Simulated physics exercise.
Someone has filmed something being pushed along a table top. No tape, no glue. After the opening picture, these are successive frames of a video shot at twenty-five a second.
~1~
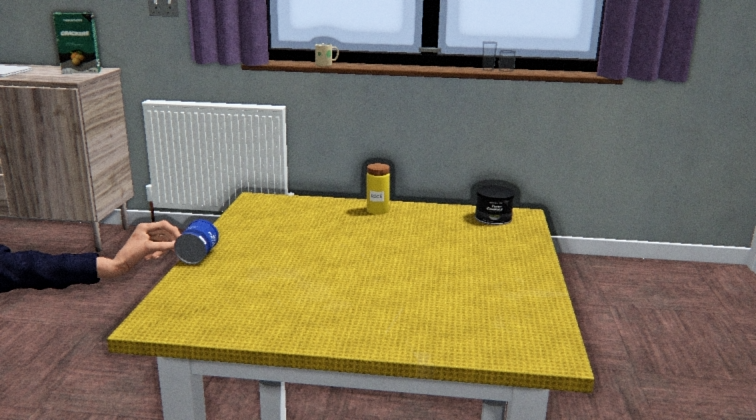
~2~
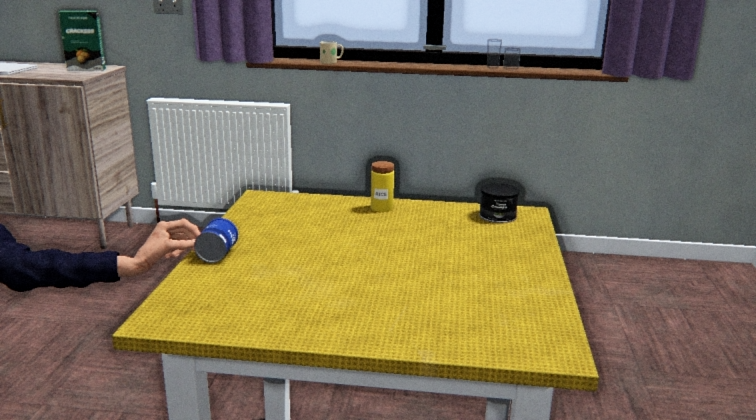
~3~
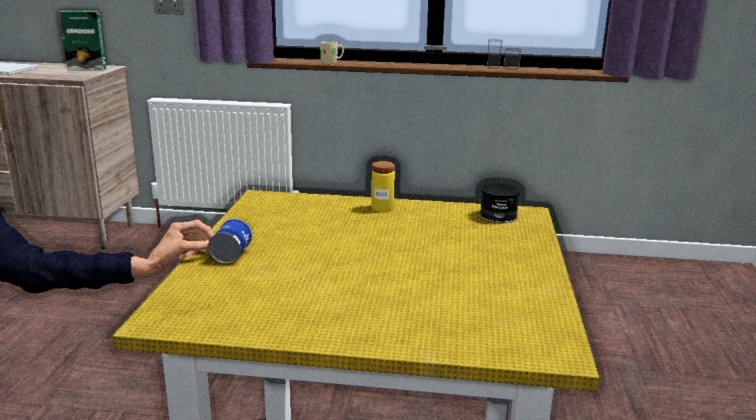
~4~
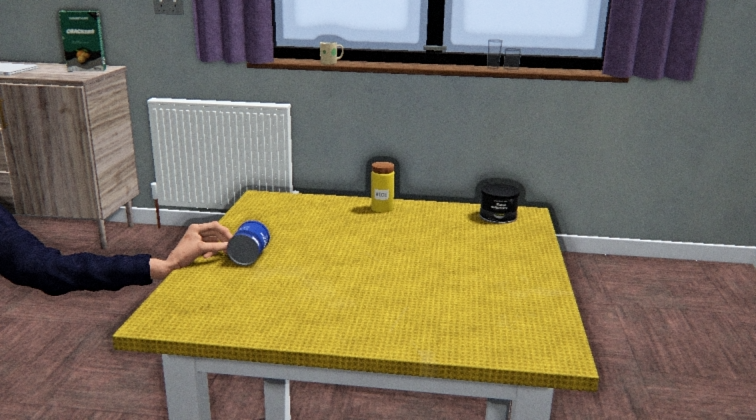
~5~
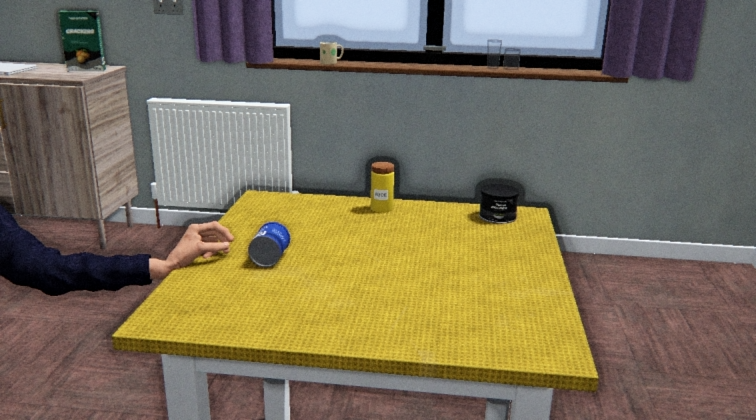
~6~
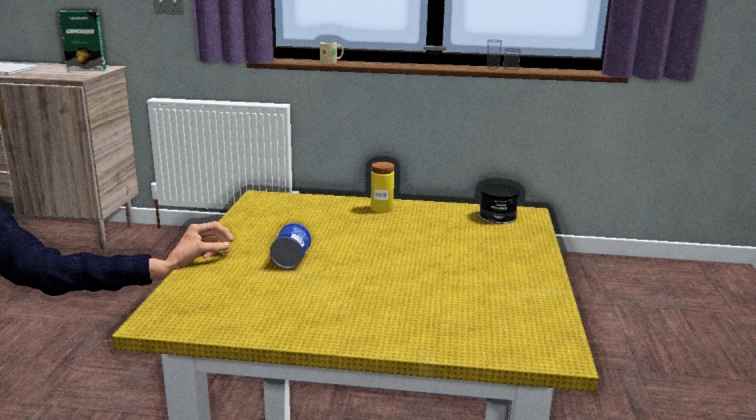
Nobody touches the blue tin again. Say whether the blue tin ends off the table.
The blue tin goes over the edge.
Then, 0.30 s past the last view, blue tin displaced well along near (447, 257).
Then, 0.70 s past the last view, blue tin now off the table.
Then, 1.10 s past the last view, things are still on the move.
Finally, off the table, blue tin.
